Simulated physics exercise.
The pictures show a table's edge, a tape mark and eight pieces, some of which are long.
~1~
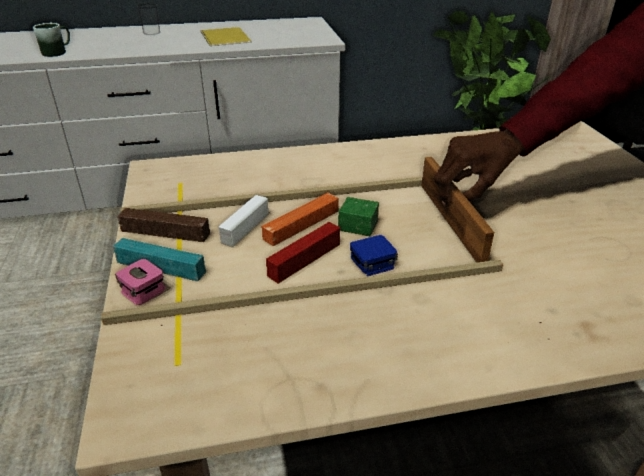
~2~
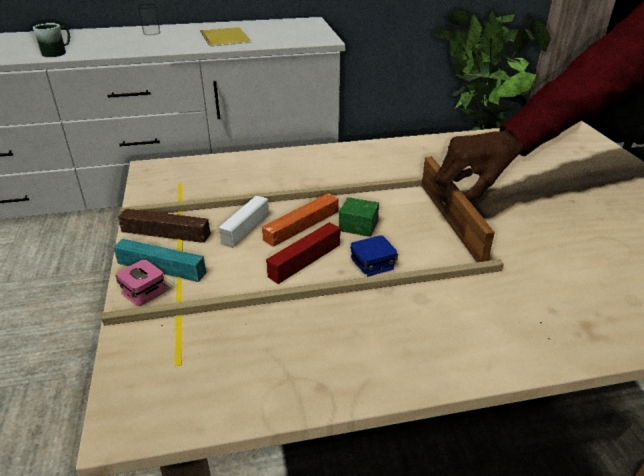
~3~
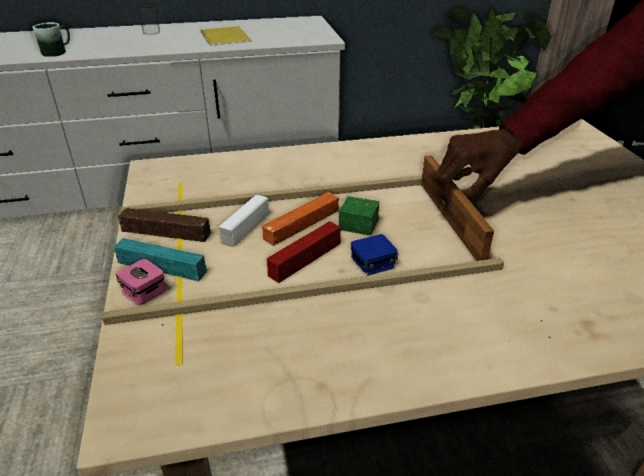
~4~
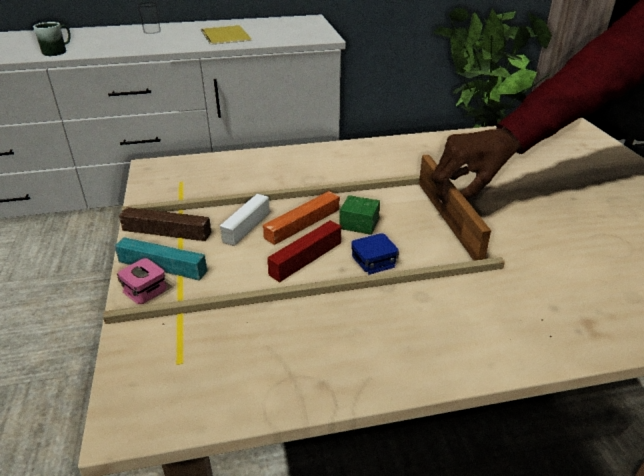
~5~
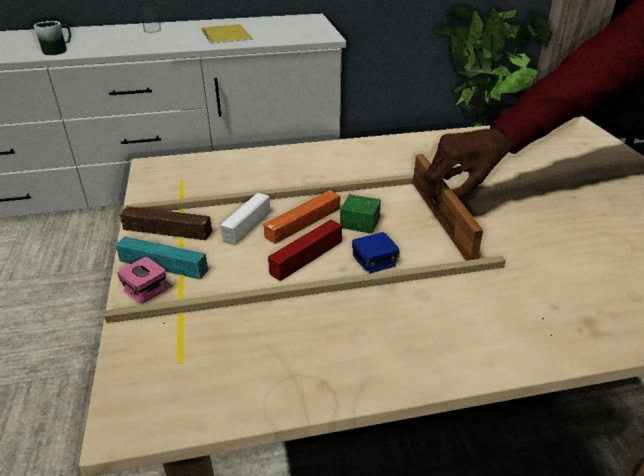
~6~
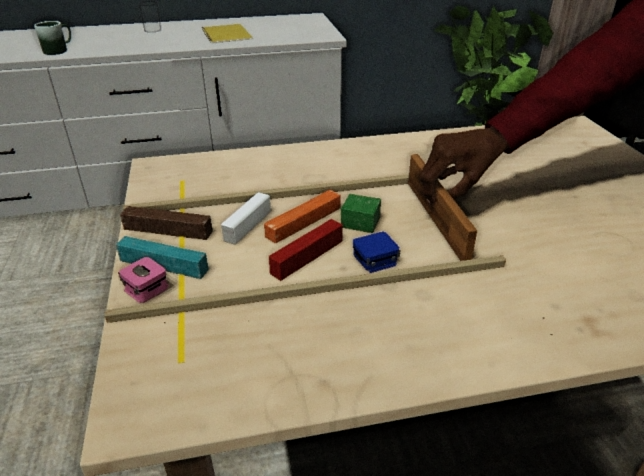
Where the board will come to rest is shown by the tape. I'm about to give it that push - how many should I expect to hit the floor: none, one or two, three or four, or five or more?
Expect three or four.
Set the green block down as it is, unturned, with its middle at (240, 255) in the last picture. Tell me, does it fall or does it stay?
In that case it goes down.
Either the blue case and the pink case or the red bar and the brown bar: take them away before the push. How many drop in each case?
That makes 2 fallen, then 1 fallen in the other try.
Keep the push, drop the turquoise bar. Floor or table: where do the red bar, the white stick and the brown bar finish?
Red bar: Is still there; white stick: Is still there; brown bar: Is gone.
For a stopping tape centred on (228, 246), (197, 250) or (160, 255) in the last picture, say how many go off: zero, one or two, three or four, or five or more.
Tape by tape, the falls would be zero, then just one or two, then three or four.
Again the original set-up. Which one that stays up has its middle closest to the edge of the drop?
It's the white stick that ends up nearest.
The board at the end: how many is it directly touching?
The count in contact is 4.
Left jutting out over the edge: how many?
I count 3 overhanging.
Soon after, none off yet; pink case at rest near (145, 281); turquoise bar at rest near (162, 257); brown bar at rest near (167, 223).
Then, none off yet; pink case moved a little near (134, 276); turquoise bar moved a little near (144, 250); brown bar moved a little near (119, 217).
At rest, the number that fall off is three or four; fallen, brown bar, turquoise bar and pink case.
